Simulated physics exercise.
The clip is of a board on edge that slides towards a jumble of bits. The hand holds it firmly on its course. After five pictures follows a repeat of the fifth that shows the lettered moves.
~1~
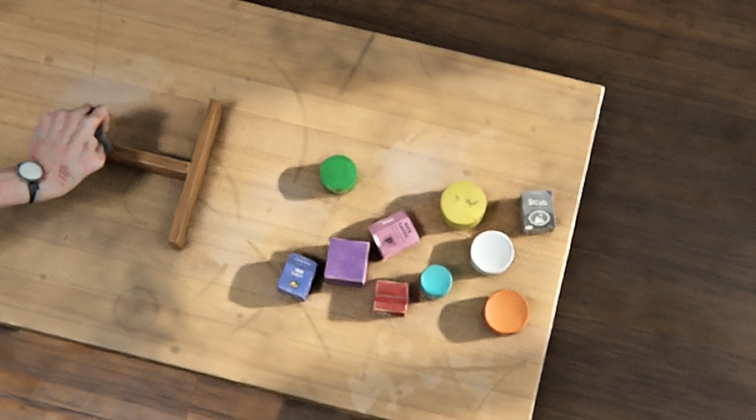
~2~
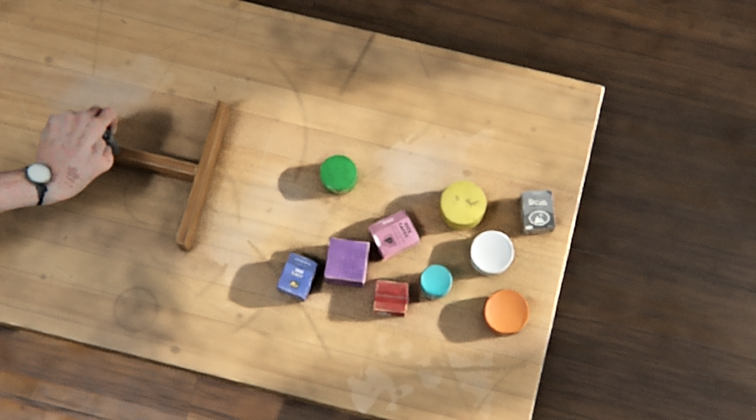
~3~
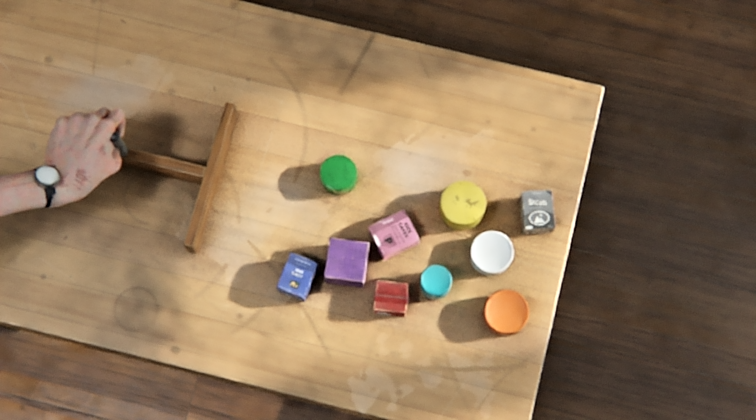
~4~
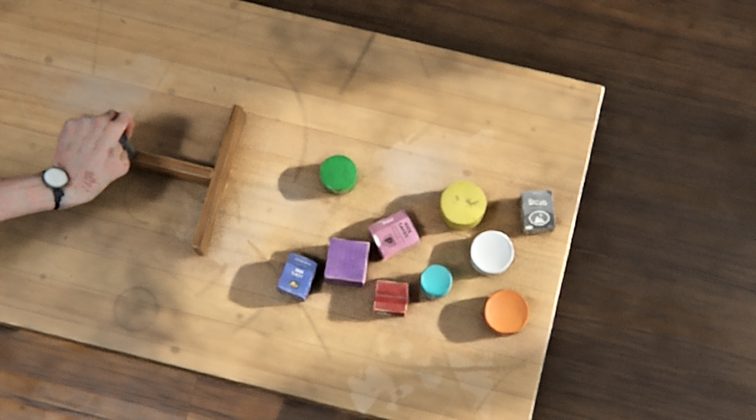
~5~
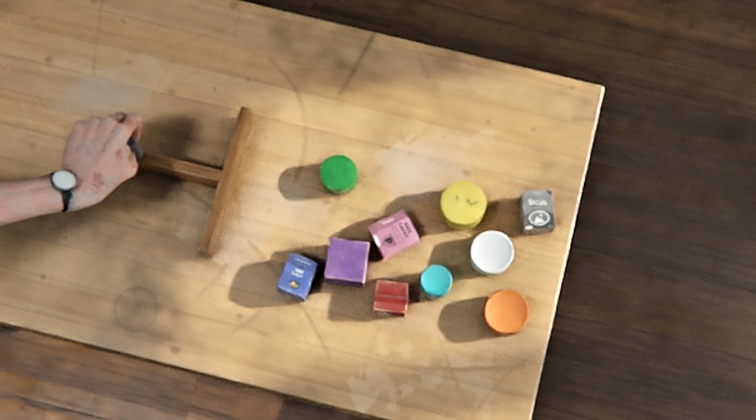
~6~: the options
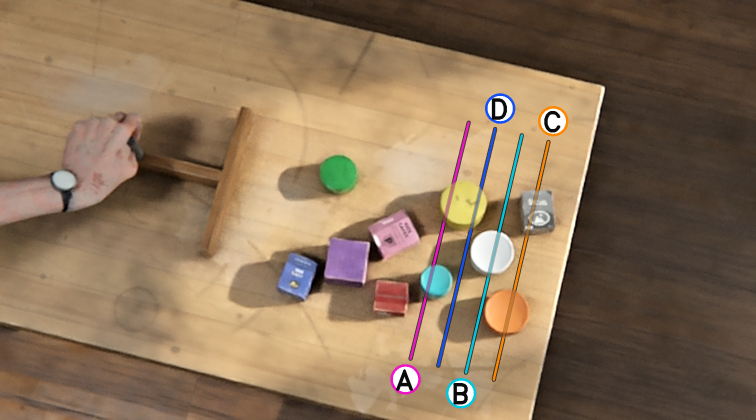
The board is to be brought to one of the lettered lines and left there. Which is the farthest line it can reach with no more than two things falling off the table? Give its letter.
It should halt at B.
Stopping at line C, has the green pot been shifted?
Yes.
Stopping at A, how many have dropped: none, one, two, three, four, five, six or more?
The count is none.
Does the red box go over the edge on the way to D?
No.
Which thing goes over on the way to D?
The grey packet goes over.
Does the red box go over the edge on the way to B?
No.
On the marked copy, A at (440, 238); B at (495, 251); C at (522, 258); D at (467, 245).
Following B. Soon after the start, board (321, 200); blue packet (322, 285); purple block (361, 264).
Later, board (418, 224); yellow tin (490, 204); turquoise tub (465, 298).
In the end, board (493, 242); grey packet over the edge; orange tub over the edge; two fallen.
As for the rest, A is within the limit but short; C drops five; D is within the limit but short.
